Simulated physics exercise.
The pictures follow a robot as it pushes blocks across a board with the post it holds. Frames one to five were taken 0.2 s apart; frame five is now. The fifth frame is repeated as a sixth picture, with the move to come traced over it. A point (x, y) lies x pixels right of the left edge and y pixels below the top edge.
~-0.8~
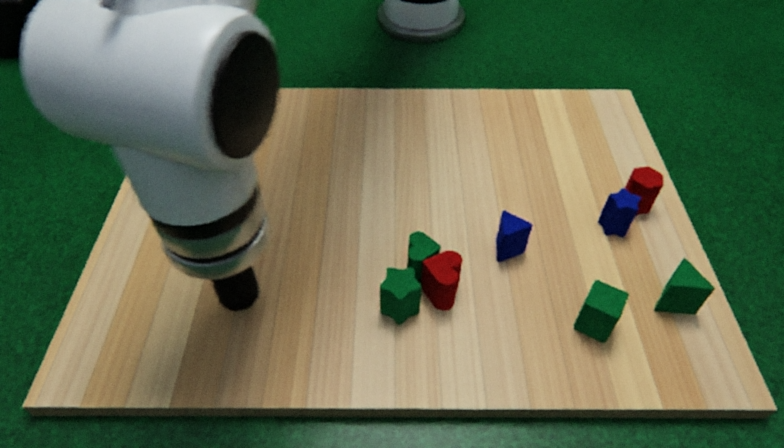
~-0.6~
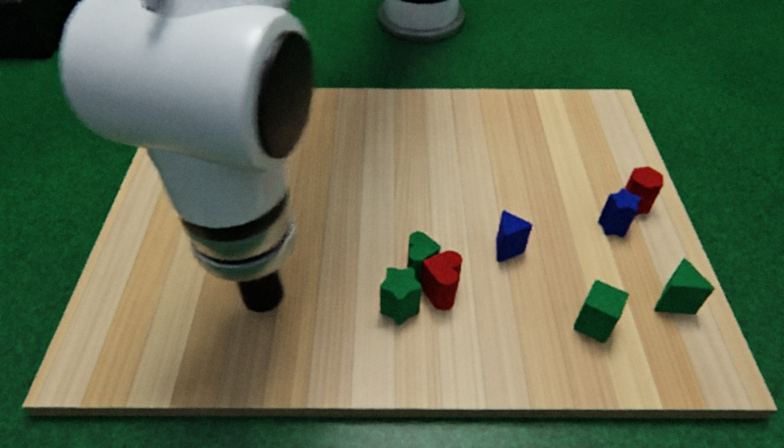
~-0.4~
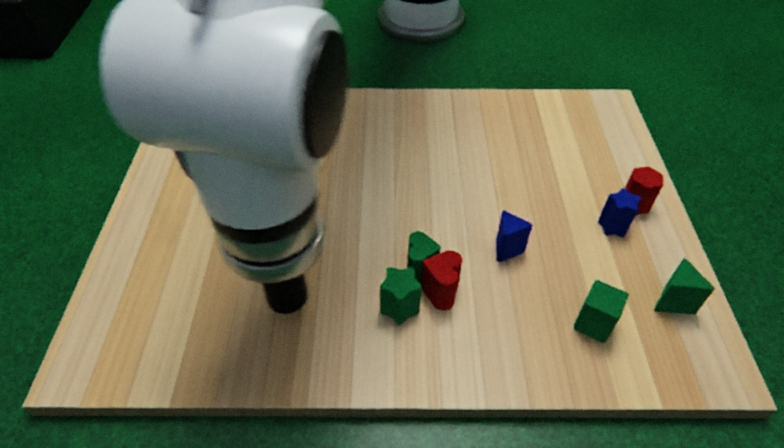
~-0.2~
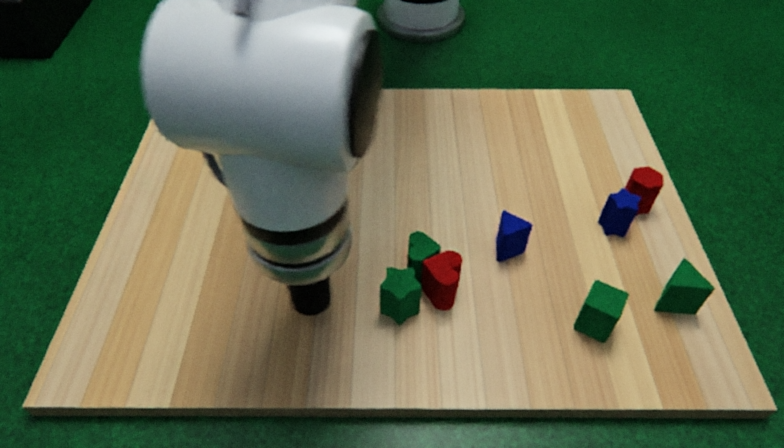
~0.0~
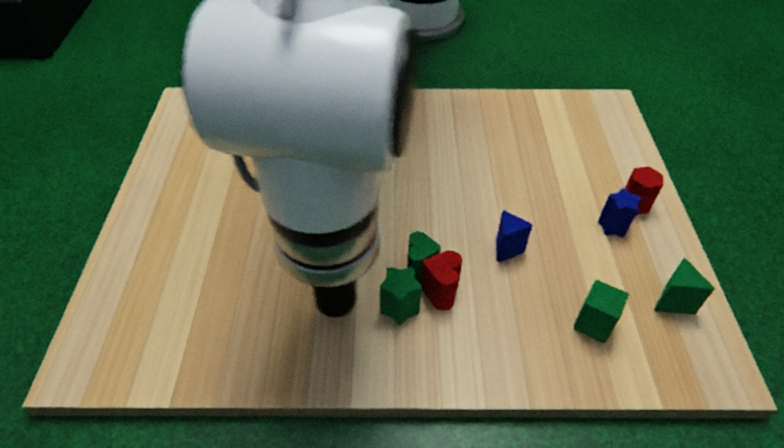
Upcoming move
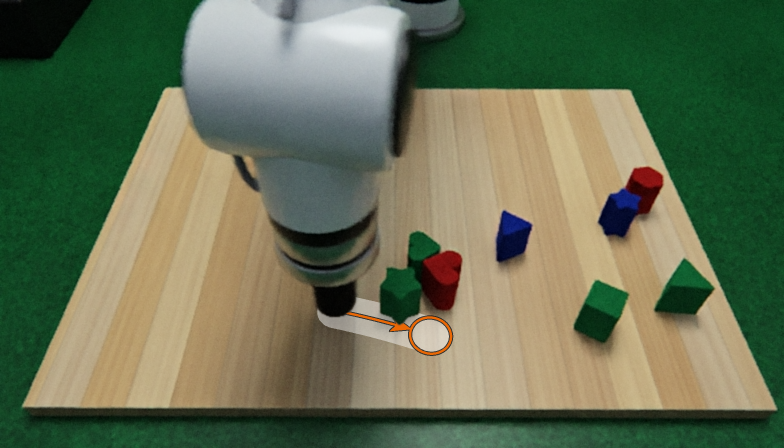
The clip opens on a white robot arm holding its dark tip low over the left side of a wooden board scattered with red, green and blue blocks. The arm glides steadily right until the tip is just left of the green star, while all the blocks stay still.
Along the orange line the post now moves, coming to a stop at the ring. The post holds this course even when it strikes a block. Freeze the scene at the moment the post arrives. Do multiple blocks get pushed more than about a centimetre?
Short answer: Yes.
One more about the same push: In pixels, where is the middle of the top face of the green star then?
I predict (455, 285).
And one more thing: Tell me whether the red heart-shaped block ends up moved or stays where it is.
Once the path ends, it is somewhere new.
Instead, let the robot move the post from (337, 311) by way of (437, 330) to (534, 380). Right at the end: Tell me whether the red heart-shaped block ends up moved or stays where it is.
That block is shifted.
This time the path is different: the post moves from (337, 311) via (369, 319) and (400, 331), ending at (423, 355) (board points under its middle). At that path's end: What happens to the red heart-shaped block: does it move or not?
It travels a centimetre or more.
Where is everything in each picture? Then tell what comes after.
In the first frame, post's lower end (239, 294); green star (401, 281); green heart-shaped block (422, 246); red heart-shaped block (445, 266).
In the second frame, post (263, 296); blocks still.
In the third frame, post (288, 297); blocks still.
In the fourth frame, post (312, 299); blocks still.
In the fifth frame, post (336, 300); green star (401, 281); green heart-shaped block (422, 246); red heart-shaped block (445, 266).
Drawn move, from (337, 311) through (368, 318) and (399, 326) to (431, 335).
What follows on the original path. Halfway along, post (384, 311); green star (420, 280), turned 25° anticlockwise; red heart-shaped block (449, 264).
At the end, post (432, 325); green star (455, 285), turned 70° anticlockwise; green heart-shaped block still; red heart-shaped block (461, 256), turned 45° anticlockwise.
